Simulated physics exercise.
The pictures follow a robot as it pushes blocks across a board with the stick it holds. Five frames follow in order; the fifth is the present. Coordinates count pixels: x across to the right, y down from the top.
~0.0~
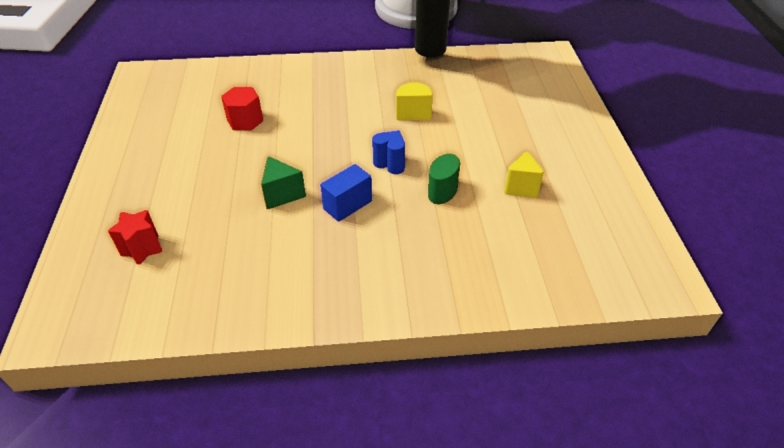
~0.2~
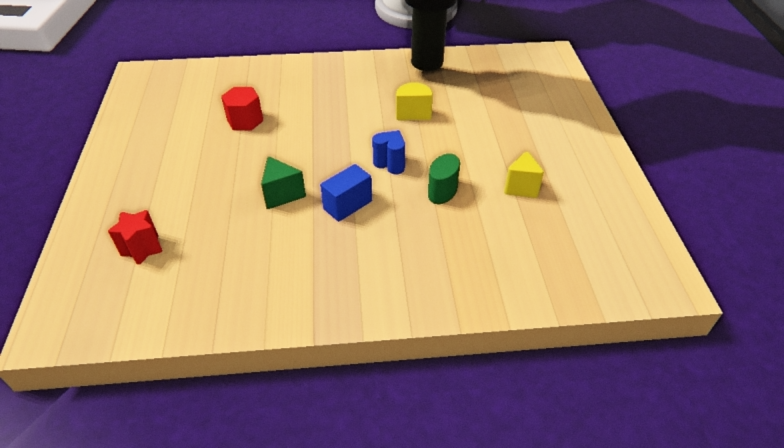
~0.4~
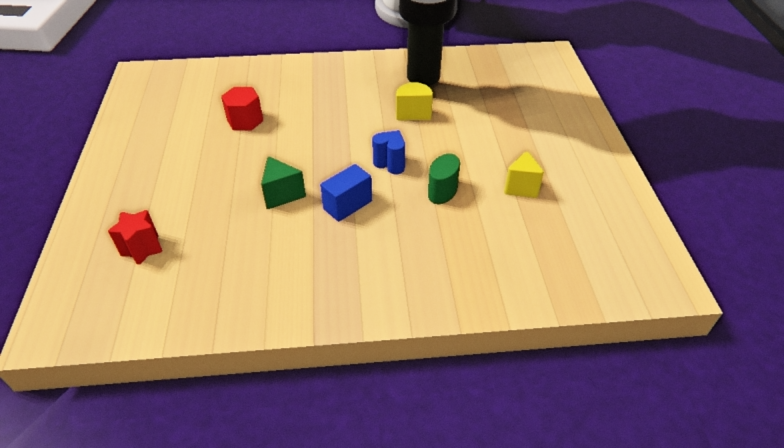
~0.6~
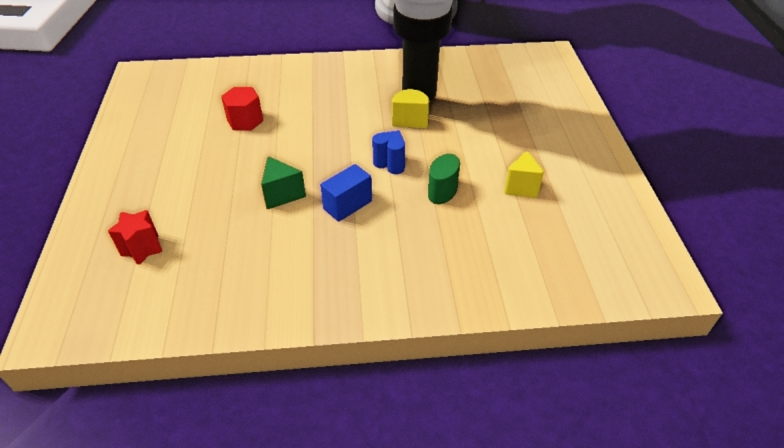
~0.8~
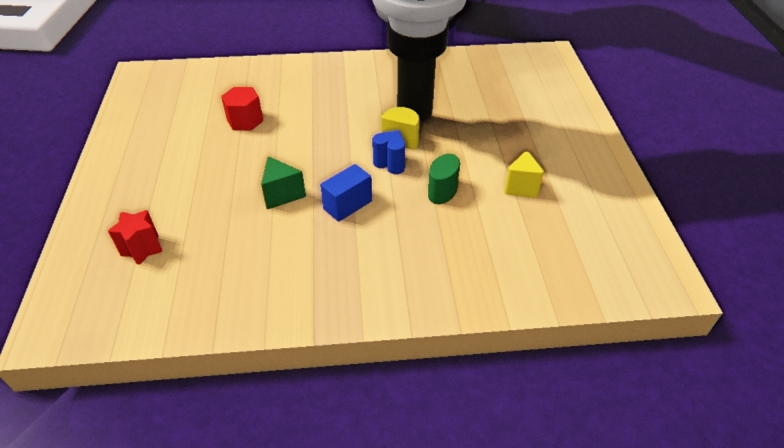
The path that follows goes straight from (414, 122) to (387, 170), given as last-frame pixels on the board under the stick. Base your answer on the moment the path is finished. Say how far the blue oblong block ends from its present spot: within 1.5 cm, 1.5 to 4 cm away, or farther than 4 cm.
It travels between 1.5 and 4 cm.
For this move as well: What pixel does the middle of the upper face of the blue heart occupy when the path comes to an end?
Located at (369, 183).
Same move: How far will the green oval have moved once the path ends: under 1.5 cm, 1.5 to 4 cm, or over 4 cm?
Overall it shifts less than 1.5 cm.
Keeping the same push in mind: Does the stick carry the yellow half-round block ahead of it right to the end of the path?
In short: Yes.
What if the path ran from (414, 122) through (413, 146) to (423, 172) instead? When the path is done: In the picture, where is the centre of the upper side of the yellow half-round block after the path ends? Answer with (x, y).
Close to (397, 161).
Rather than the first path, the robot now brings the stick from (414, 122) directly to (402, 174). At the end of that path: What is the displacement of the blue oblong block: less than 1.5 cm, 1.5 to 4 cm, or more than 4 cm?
It falls in the 1.5 to 4 cm band.
The first path, step by step. Halfway along, stick at (401, 135); blue heart at (381, 155), turned 25° clockwise; yellow half-round block at (390, 140).
At the end, stick at (387, 159); blue oblong block at (331, 195), turned 20° clockwise; blue heart at (369, 183), turned 20° clockwise; yellow half-round block at (375, 166), turned 15° anticlockwise; green oval unmoved.
